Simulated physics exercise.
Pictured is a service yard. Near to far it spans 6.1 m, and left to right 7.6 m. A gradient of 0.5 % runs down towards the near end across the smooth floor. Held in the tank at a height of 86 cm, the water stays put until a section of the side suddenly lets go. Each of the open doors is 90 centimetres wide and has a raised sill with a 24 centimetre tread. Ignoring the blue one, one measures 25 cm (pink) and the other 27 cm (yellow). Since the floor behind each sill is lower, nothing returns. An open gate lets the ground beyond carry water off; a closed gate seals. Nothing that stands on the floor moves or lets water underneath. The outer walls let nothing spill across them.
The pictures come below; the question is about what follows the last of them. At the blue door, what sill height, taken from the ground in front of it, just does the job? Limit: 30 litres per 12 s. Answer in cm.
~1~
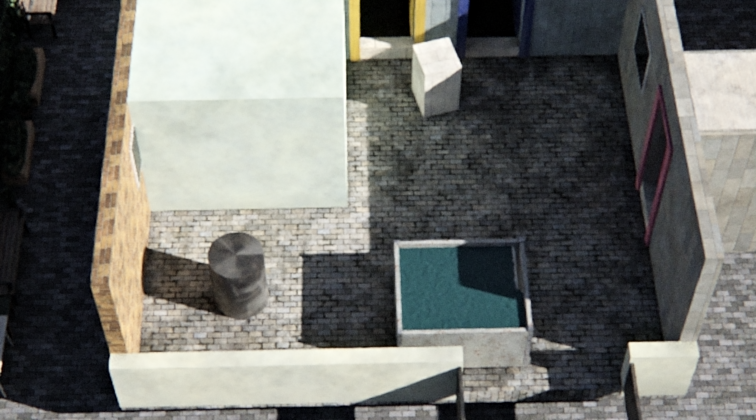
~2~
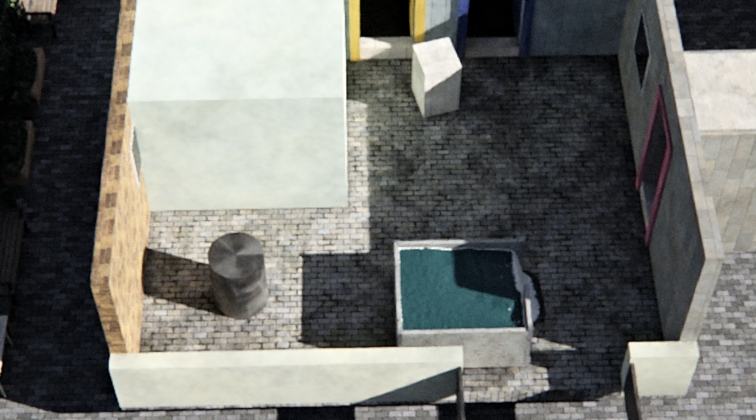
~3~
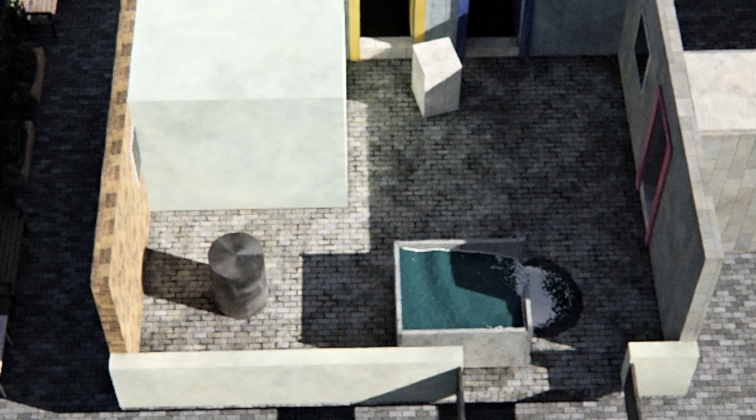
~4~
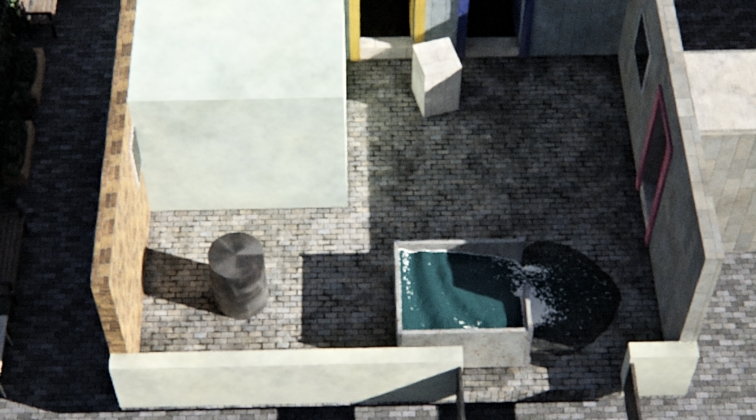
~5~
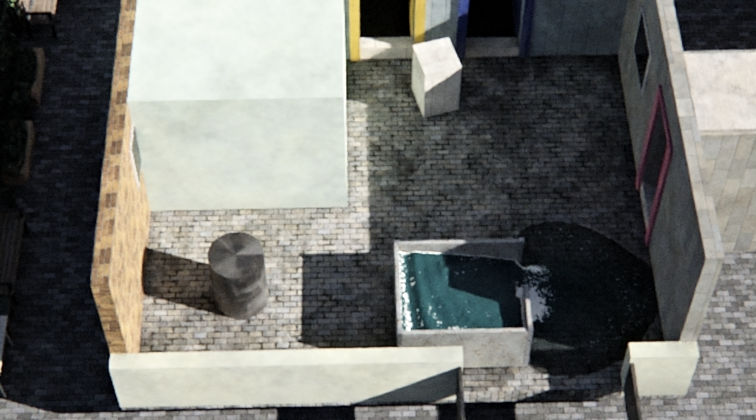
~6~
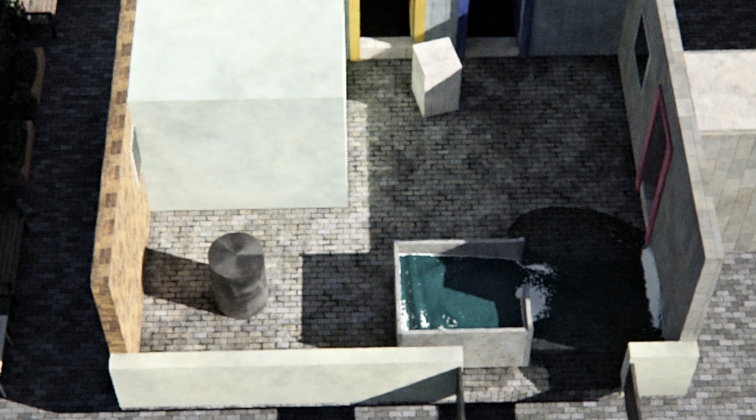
7.5 cm.
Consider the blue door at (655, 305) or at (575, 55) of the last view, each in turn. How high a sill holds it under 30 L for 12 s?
About 30 cm for the first and 16 cm for the second.
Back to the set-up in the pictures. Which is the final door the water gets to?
It would be the yellow door.
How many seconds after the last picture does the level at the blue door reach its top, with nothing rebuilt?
About 5.5 seconds.
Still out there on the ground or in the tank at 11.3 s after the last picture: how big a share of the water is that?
What remains is some 76 per cent of the water.
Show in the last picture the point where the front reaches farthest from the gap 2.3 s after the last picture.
Near pixel (617, 61).
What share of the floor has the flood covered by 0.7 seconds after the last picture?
I'd estimate about 20 percent.
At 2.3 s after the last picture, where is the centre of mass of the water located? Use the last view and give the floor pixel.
The water is centred around (541, 267) in the last picture's pixels.
Then, 0.7 s after the last picture water covers 20 % of the floor, deepest (42 cm) near (667, 372); it has not reached the blue door.
Then, 2.3 s after the last picture water covers 35 % of the floor, deepest (26 cm) near (667, 372); 8 cm at the blue door, 0 litres in over its 22 cm sill.
Then, 11.3 s after the last picture water covers 85 % of the floor, deepest (9 cm) near (137, 384); 6 cm at the blue door, 0 litres in over its 22 cm sill.
At the blue door as built, the water peaked near 12 cm, 5.5 s after the last picture.
Run again over the same 12 s with other heights there, 48 litres in over 6.5 cm, 20 litres over 8.5 cm. The limit of 30 litres is kept from about 7.5 cm up.
